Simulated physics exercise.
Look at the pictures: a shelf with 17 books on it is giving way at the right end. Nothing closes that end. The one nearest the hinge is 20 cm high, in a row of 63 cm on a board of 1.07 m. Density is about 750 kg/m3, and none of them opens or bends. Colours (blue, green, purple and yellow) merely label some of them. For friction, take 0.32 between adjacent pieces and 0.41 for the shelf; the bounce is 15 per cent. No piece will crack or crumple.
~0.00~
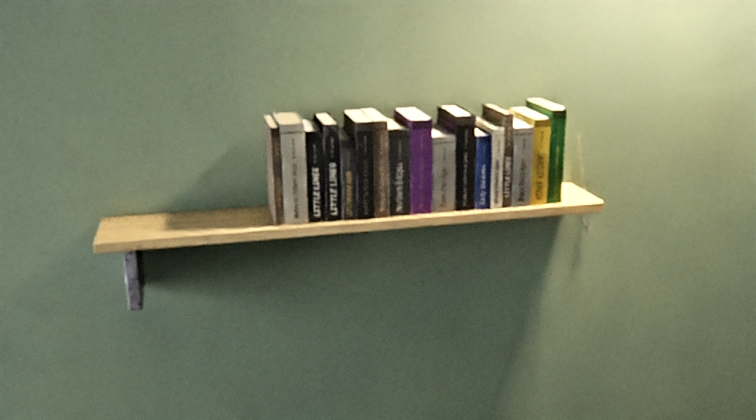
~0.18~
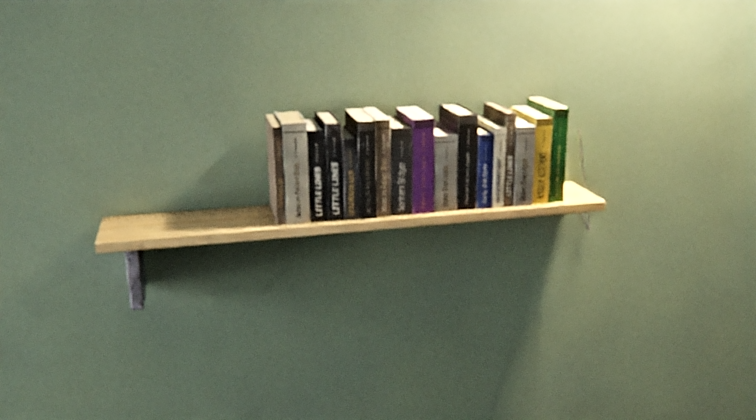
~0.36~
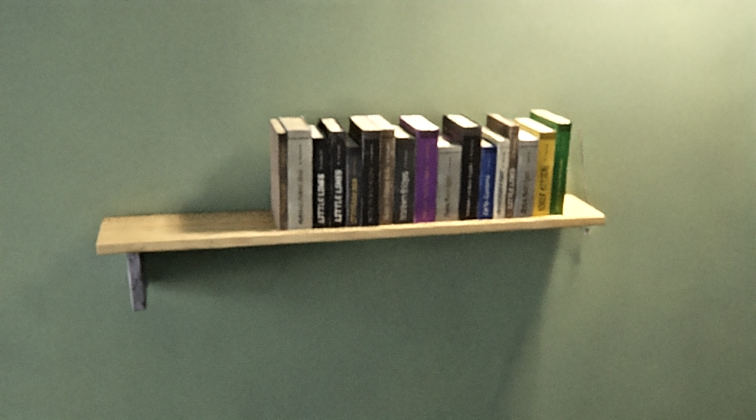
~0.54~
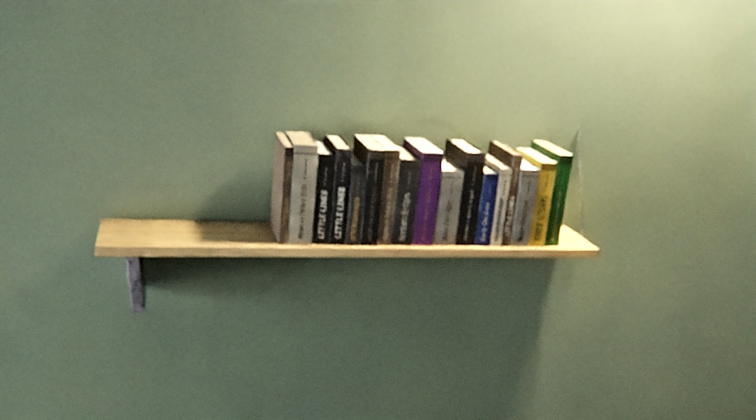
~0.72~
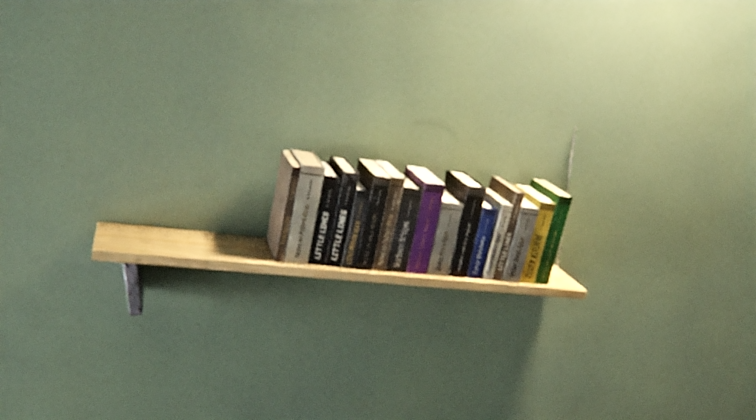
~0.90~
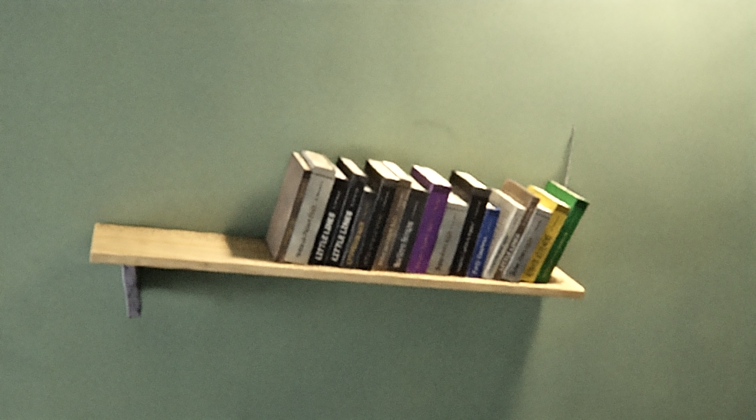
Wall shelf sagging at its right end, with the row of books along it tilting down and then leaning to the right.
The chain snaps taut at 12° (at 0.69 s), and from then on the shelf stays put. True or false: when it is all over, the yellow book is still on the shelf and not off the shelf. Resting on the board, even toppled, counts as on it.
False.
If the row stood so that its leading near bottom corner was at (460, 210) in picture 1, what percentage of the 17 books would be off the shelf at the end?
With that placement, 0 in a hundred.
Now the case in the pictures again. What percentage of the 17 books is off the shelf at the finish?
20%.
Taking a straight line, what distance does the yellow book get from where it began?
Around 135 cm, start to finish.
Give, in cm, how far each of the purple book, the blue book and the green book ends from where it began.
Net displacement: Purple = 20 cm, blue = 30 cm, green = 130 cm.
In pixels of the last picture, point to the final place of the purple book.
I'd place it at about (449, 225) in the final view.
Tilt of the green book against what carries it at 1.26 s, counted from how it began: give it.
Near 160 degrees from how it began.
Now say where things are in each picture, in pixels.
In the first frame (places mark the middle of the side facing us; the camera moves round a little; leans and shifts are taken against what carries them), shelf's free end (592, 208) slope 0°; yellow book (540, 163); green book (557, 157); purple book (421, 168); nothing disturbed.
The second frame shows shelf's free end (593, 207) slope 0°; yellow book (542, 162).
The third frame shows shelf's free end (593, 221) slope 2°; yellow book (544, 175).
The fourth frame shows shelf's free end (587, 254) slope 7°; yellow book (543, 205).
The fifth frame shows shelf's free end (575, 294) slope 12°; yellow book (538, 243).
The sixth frame shows shelf's free end (574, 294) slope 12°; yellow book (545, 244) leaning 14°; green book (562, 242) leaning 15°; purple book (429, 229) leaning 5°; 17 disturbed, none off the shelf.
After 1.02 s, none of the 17 books off the shelf, 17 disturbed; yellow book leaning 34°; green book leaning 36°.
After 1.26 s, 1 of the 17 books off the shelf; yellow book on its side; green book upside down.
After 1.52 s, 2 of the 17 books off the shelf; yellow book upside down; blue book leaning 59°.
After 1.78 s, 3 of the 17 books off the shelf; yellow book on its side; green book on its side.
By the end (2.1 s), 3 of the 17 books off the shelf; yellow book on its side; green book on its side; blue book on its side.
